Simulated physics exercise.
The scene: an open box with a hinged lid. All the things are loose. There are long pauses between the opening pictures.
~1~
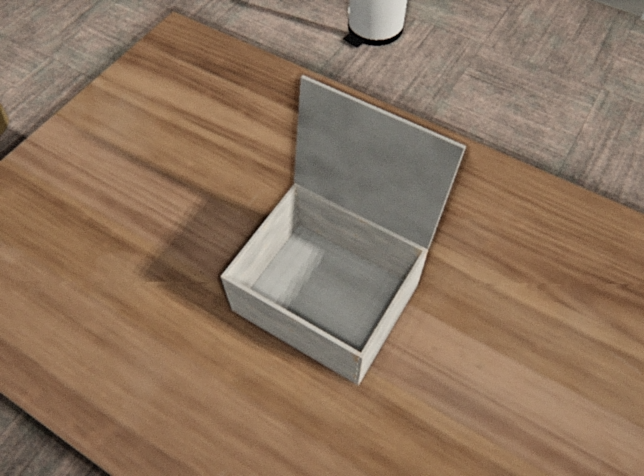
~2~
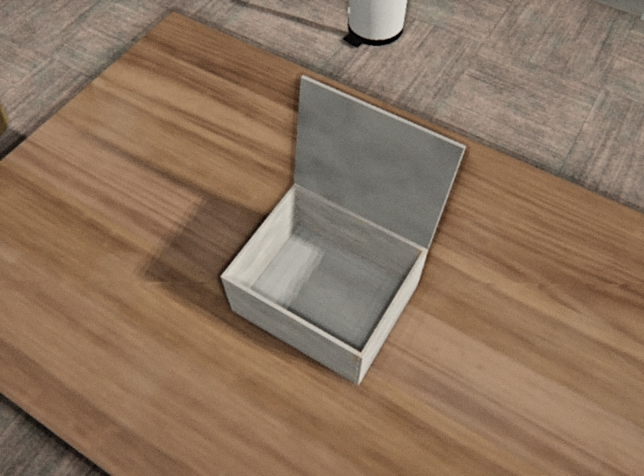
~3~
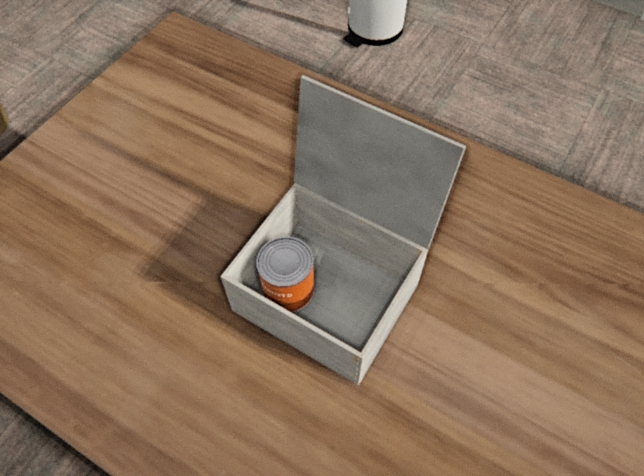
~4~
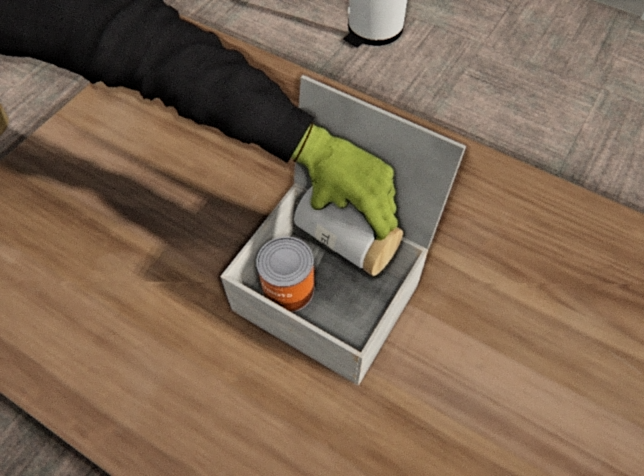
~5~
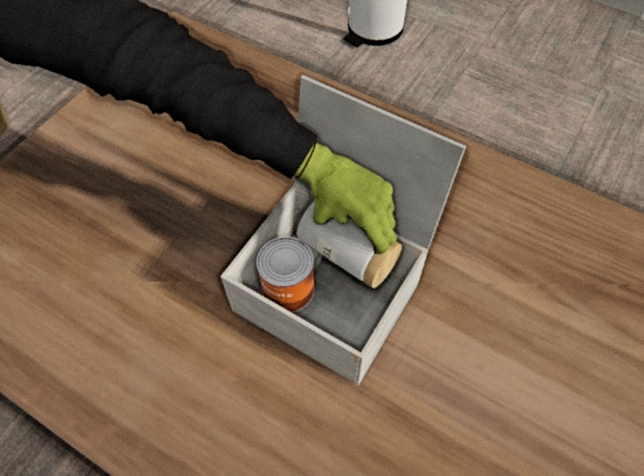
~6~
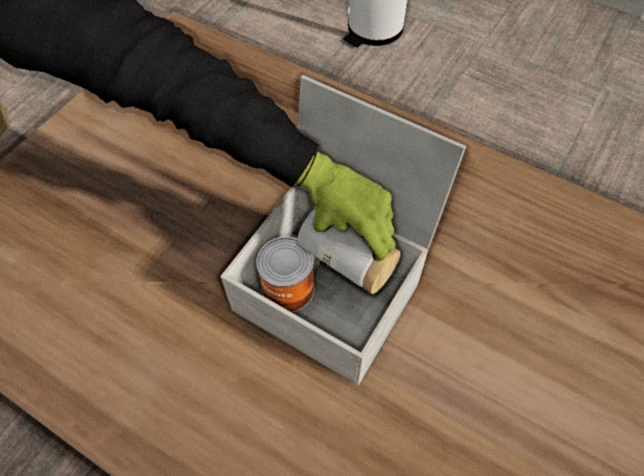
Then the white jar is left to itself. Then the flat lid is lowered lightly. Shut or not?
Here the lid sits on the rim.
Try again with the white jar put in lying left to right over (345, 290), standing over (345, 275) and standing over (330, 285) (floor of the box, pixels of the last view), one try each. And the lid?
First try: It closes; second try: It is held up; third try: It shuts flat.
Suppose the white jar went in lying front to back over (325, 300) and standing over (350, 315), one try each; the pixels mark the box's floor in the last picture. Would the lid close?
First, it closes; second, it stays ajar.
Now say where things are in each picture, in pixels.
In the first frame, the last thing is not in view yet.
In the second frame, the last thing is not in view yet.
In the third frame, the last thing is not in view yet; orange tin (287, 276).
In the fourth frame, coming down; white jar (348, 228); orange tin (287, 276).
In the fifth frame, coming down; white jar (349, 242); orange tin (287, 276).
In the sixth frame, in place under the hand; white jar (348, 248); orange tin (287, 276).
Then, 0.50 s on from there, white jar shifted about its own width near (336, 267).
Then, 1.50 s on from there, lid 65° above the rim; white jar shifted about its own width near (336, 267).
Then, 2.00 s on from there, lid 15° above the rim; white jar shifted about its own width near (336, 267).
In the end, lid shut; moved from the start, white jar; orange tin unmoved. At the end, from the last picture's camera, white jar near (336, 267).
